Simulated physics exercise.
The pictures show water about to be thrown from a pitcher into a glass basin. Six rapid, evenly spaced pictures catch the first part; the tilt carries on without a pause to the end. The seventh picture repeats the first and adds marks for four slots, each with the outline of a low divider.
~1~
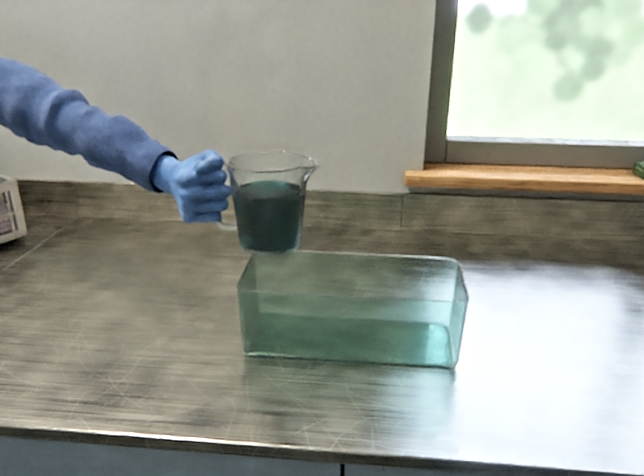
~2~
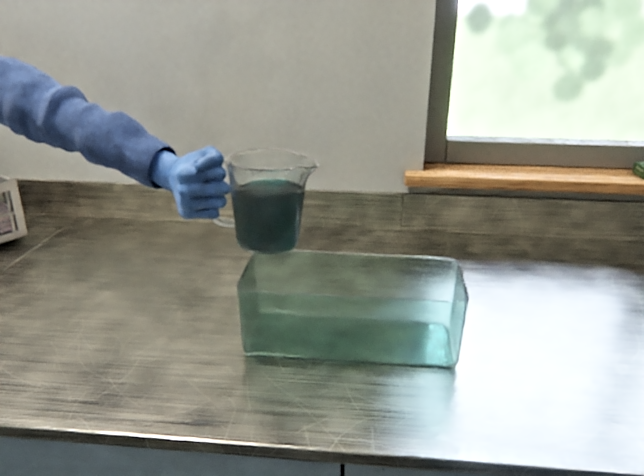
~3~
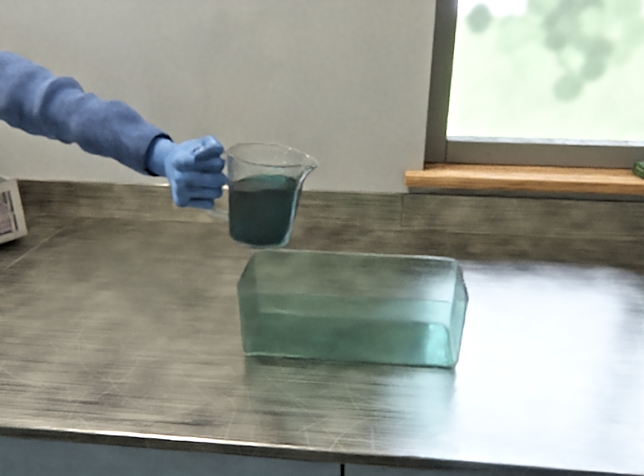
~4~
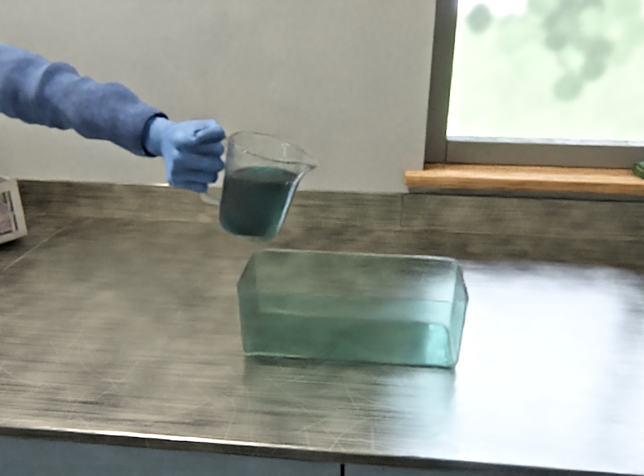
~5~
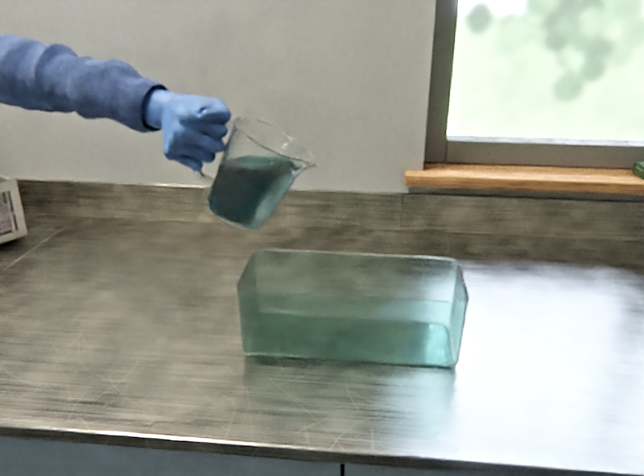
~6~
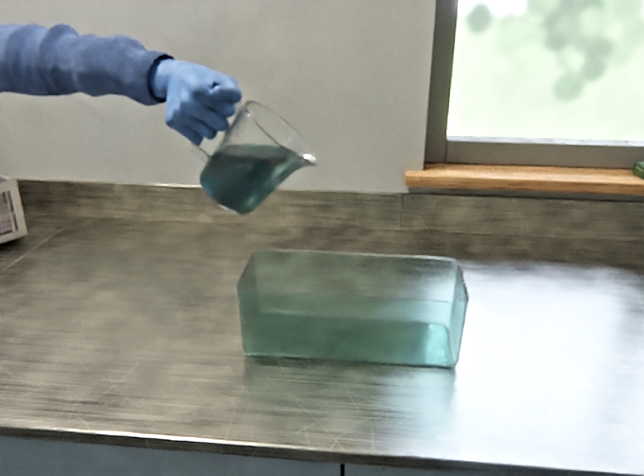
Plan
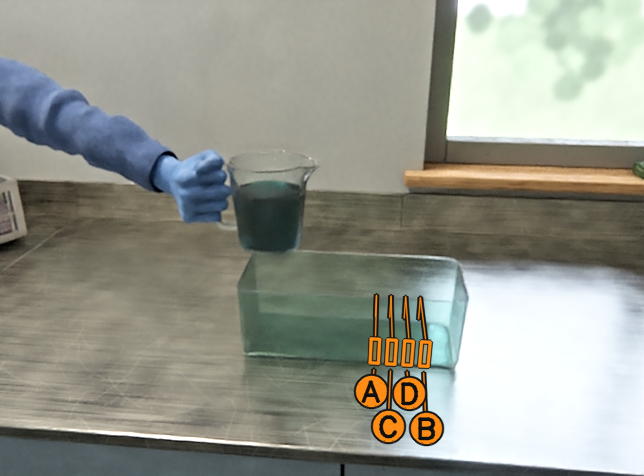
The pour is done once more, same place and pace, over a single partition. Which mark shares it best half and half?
The best slot is C.
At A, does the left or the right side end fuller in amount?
More ends on the right.
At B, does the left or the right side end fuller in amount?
The left one.
In orange, A at (373, 369); B at (423, 372); C at (390, 370); D at (407, 371).
If A is chosen, about 19 % ends left of the wall and 79 % right of it.
If B is chosen, about 87 % ends left of the wall and 7 % right of it; 6 % is lost outside.
If C is chosen, about 53 % ends left of the wall and 43 % right of it; 4 % is lost outside.
If D is chosen, about 84 % ends left of the wall and 10 % right of it; 5 % is lost outside.
